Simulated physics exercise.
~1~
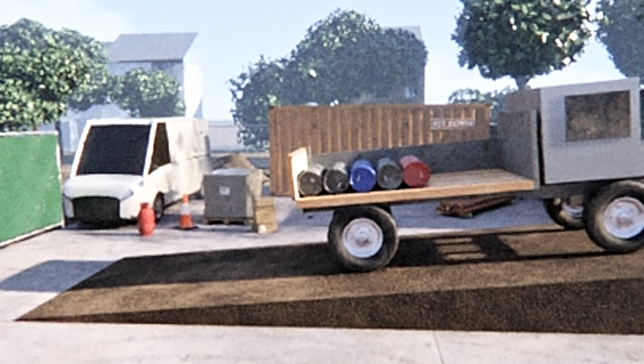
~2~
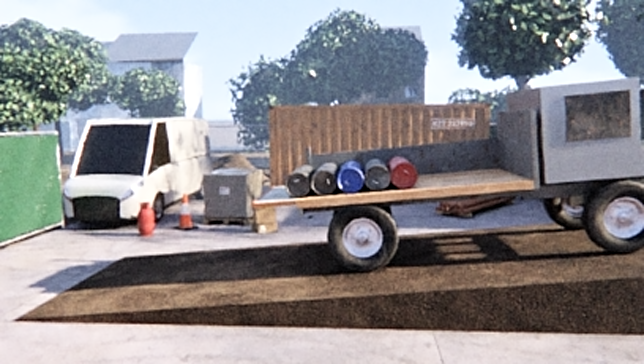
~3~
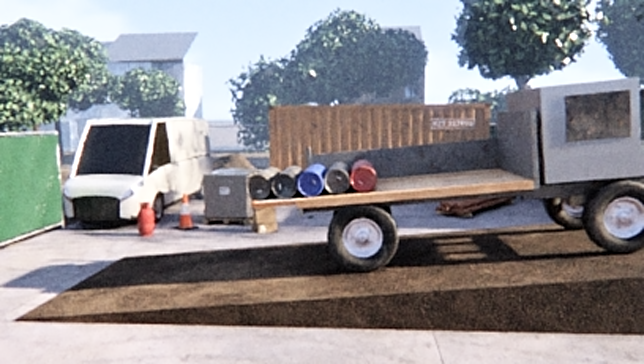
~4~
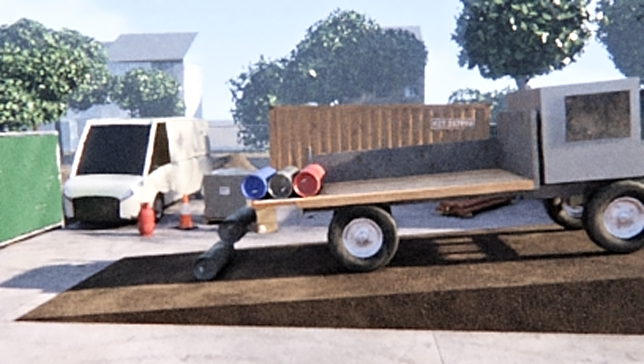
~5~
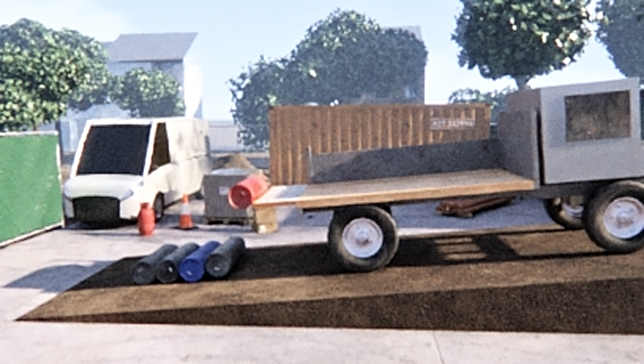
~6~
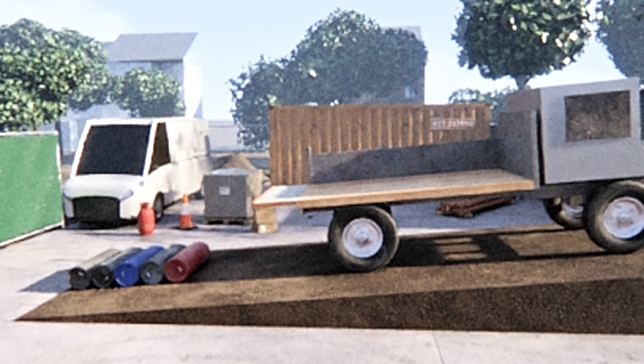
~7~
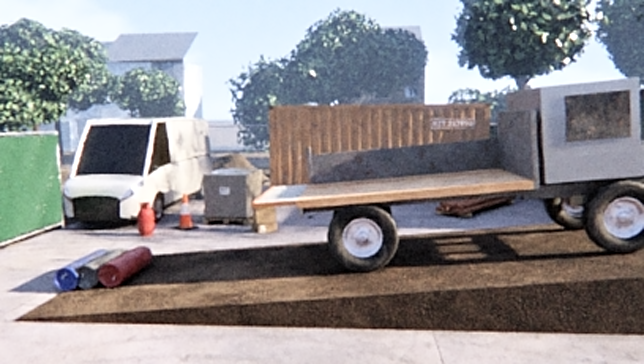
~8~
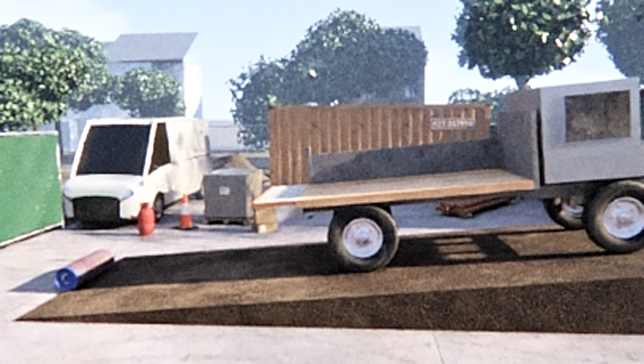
At first, five cylinders, three dark ones with a blue and a red among them, lie side by side on the open bed of a pick-up parked on a slope. The tailgate swings down, and the row rolls left towards the lowered gate. The leading dark cylinders tumble off the end, then the blue one and another dark one follow, while the red one drops last. All five roll left down the ramp, and the dark ones pass out of view. Finally, the blue and red cylinders are close together on the ground near the green panel, and the bed is empty.
